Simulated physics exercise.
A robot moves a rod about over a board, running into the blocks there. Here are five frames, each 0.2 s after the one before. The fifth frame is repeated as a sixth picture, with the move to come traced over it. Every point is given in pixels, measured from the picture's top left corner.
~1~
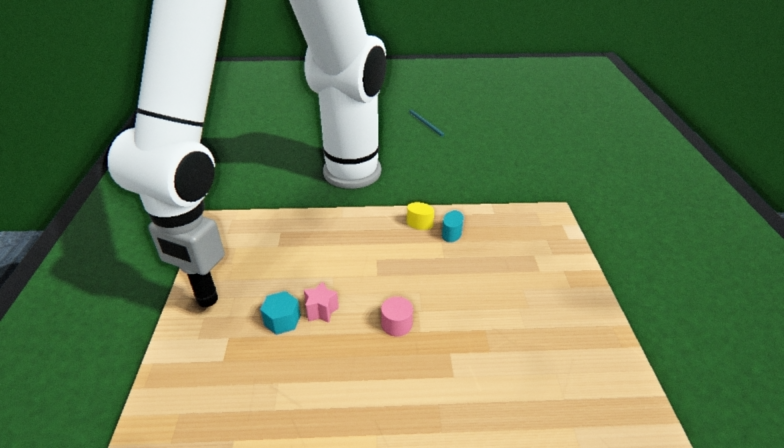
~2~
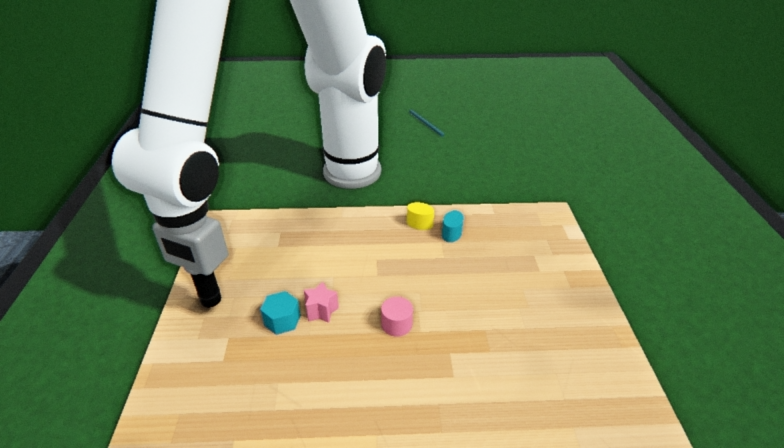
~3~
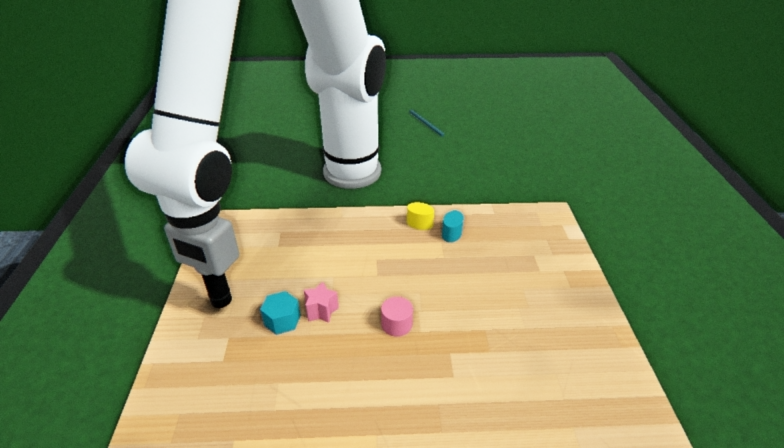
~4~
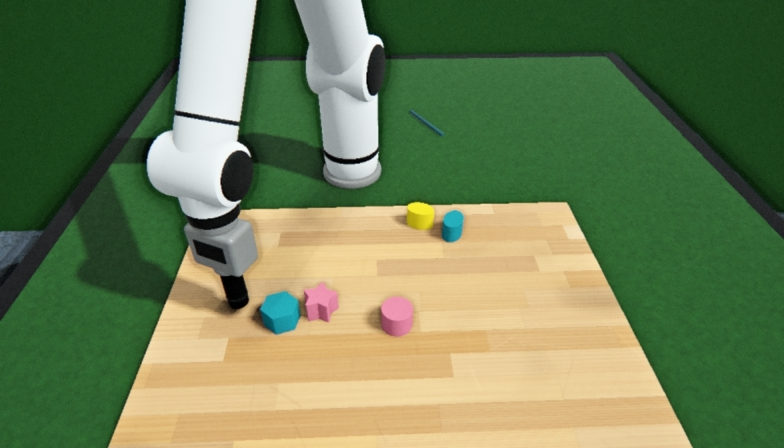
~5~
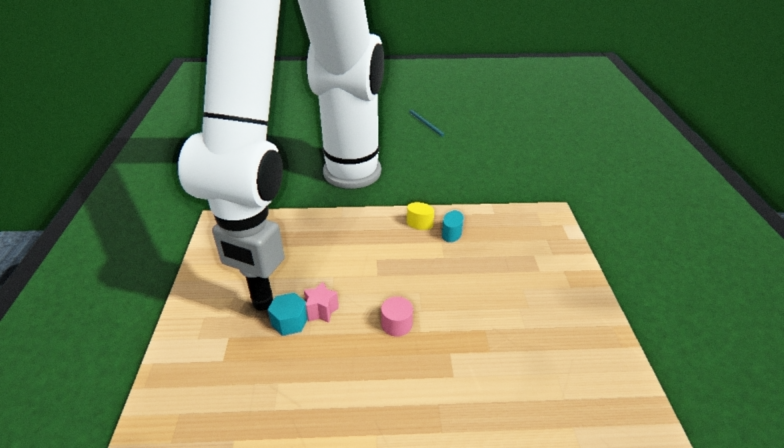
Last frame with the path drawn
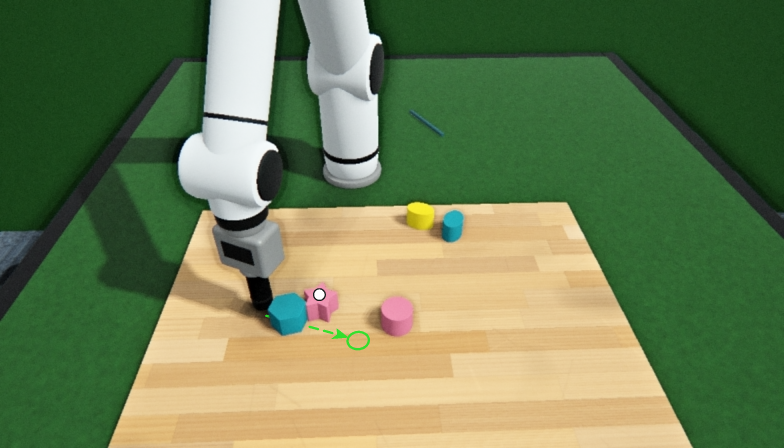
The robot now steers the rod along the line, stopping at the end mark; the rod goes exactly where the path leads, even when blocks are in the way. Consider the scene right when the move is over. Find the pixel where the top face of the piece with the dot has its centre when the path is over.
The point I'd pick in the picture is (343, 295).
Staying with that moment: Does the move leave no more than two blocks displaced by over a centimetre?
Final answer: Yes.
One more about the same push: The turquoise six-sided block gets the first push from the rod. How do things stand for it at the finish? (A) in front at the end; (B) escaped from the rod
Correct choice: A.
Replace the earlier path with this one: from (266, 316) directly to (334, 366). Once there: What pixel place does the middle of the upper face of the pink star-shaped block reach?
Put as a pixel place, it's (336, 296).
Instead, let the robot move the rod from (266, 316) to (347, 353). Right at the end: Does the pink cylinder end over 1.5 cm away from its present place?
No, I don't think so.
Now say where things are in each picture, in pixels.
Lower end of the rod at (208, 301), tops of blocks, turquoise six-sided block at (279, 304), pink star-shaped block at (319, 295), pink cylinder at (397, 308), in the first picture.
Rod at (211, 301), blocks as before, in the second picture.
Rod at (222, 301), blocks as before, in the third picture.
Rod at (239, 302), blocks as before, in the fourth picture.
Rod at (263, 304), turquoise six-sided block at (287, 306), pink star-shaped block at (319, 295), pink cylinder at (397, 308), in the fifth picture.
The drawn path runs in a line from (266, 316) to (358, 340); the dot is on the pink star-shaped block.
The first path, step by step. One third of the way, rod at (294, 311); turquoise six-sided block at (318, 314); pink star-shaped block at (338, 294), turned 40° anticlockwise.
Two thirds of the way, rod at (325, 320); turquoise six-sided block at (351, 323); pink star-shaped block at (343, 295), turned 75° anticlockwise.
At the end, rod at (357, 329); turquoise six-sided block at (384, 332); pink star-shaped block at (343, 295), turned 75° anticlockwise; pink cylinder at (400, 308).
